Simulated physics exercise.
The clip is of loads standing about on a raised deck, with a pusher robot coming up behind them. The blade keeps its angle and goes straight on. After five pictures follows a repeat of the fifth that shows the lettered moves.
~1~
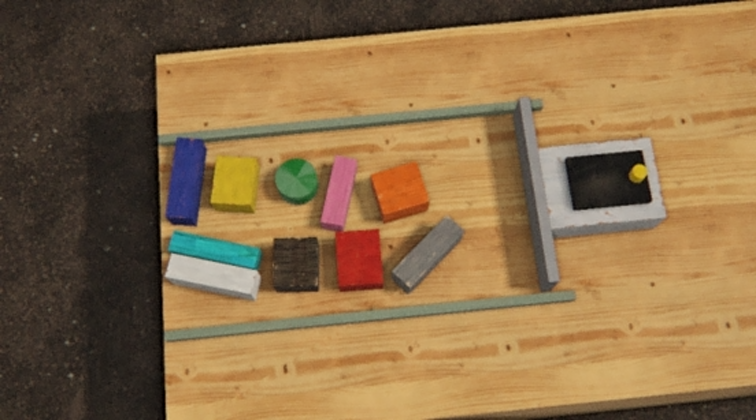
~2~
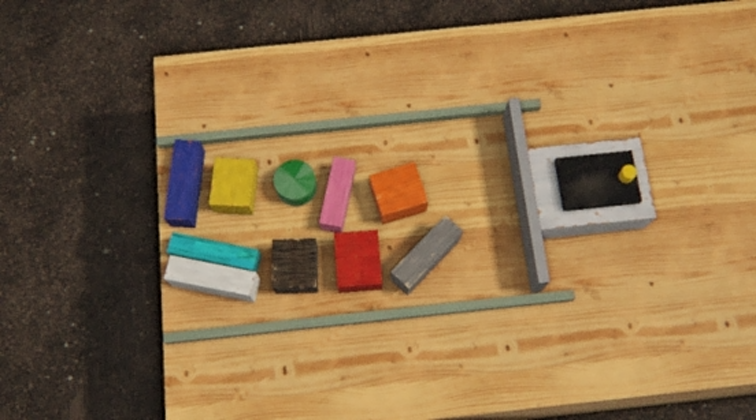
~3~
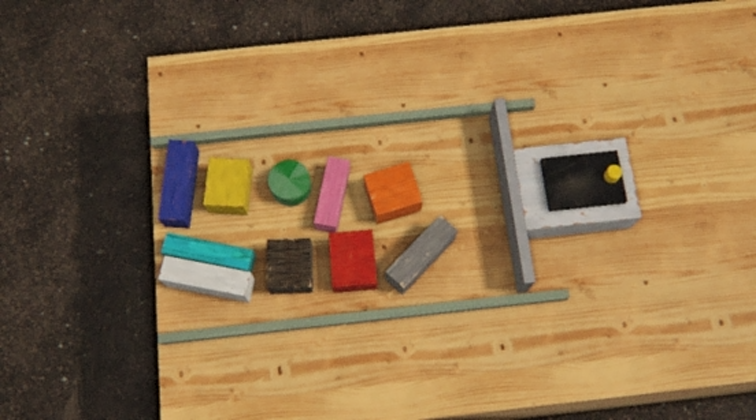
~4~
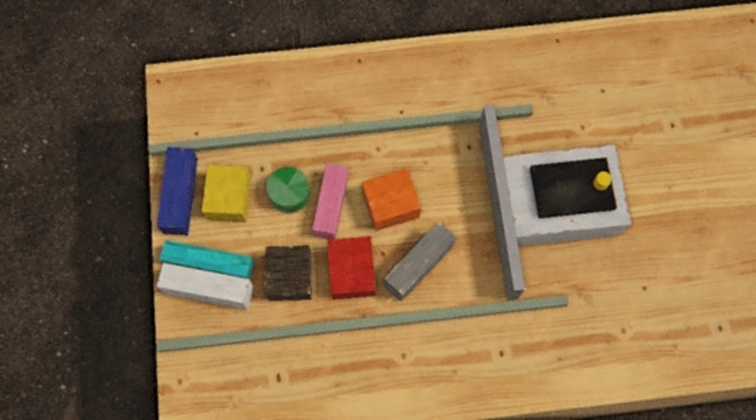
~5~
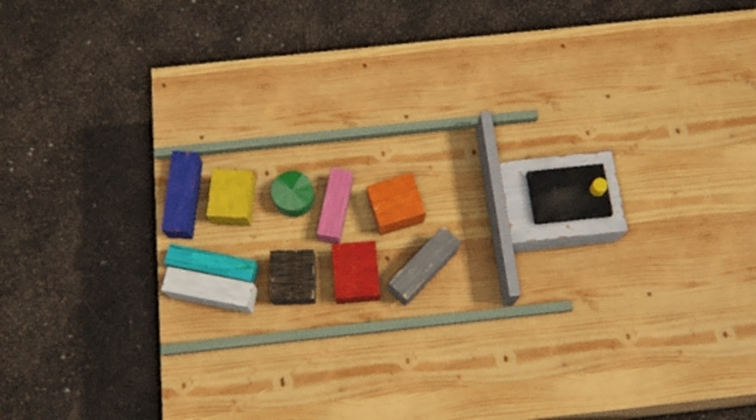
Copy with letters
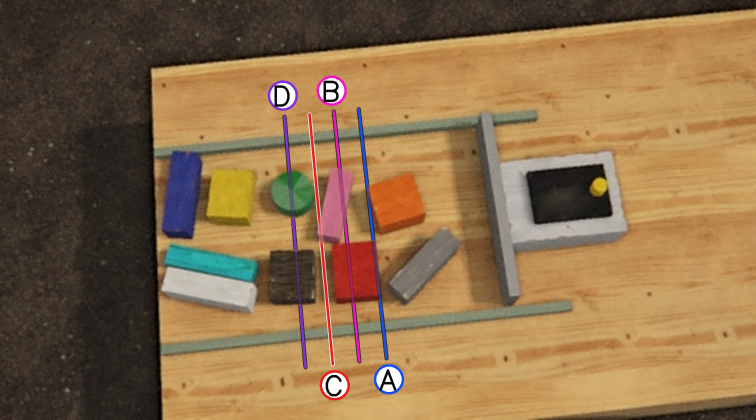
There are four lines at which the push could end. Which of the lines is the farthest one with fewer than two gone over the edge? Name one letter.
Stop at C.
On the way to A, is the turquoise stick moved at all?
By then, no.
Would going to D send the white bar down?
Yes.
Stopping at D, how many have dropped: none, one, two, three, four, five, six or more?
Three.
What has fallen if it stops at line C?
The blue bar goes over.
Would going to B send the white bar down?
No.
On the marked copy, A at (372, 228); B at (346, 231); C at (321, 233); D at (295, 236).
Following C. Soon after the start, robot (500, 201); grey bar (408, 268); blue bar (183, 195).
Later, robot (436, 207); green canister (273, 196); black crate (282, 280).
In the end, robot (387, 213); blue bar over the edge; turquoise stick (167, 267); one fallen.
As for the rest, A is within the limit but short; B is within the limit but short; D drops three.
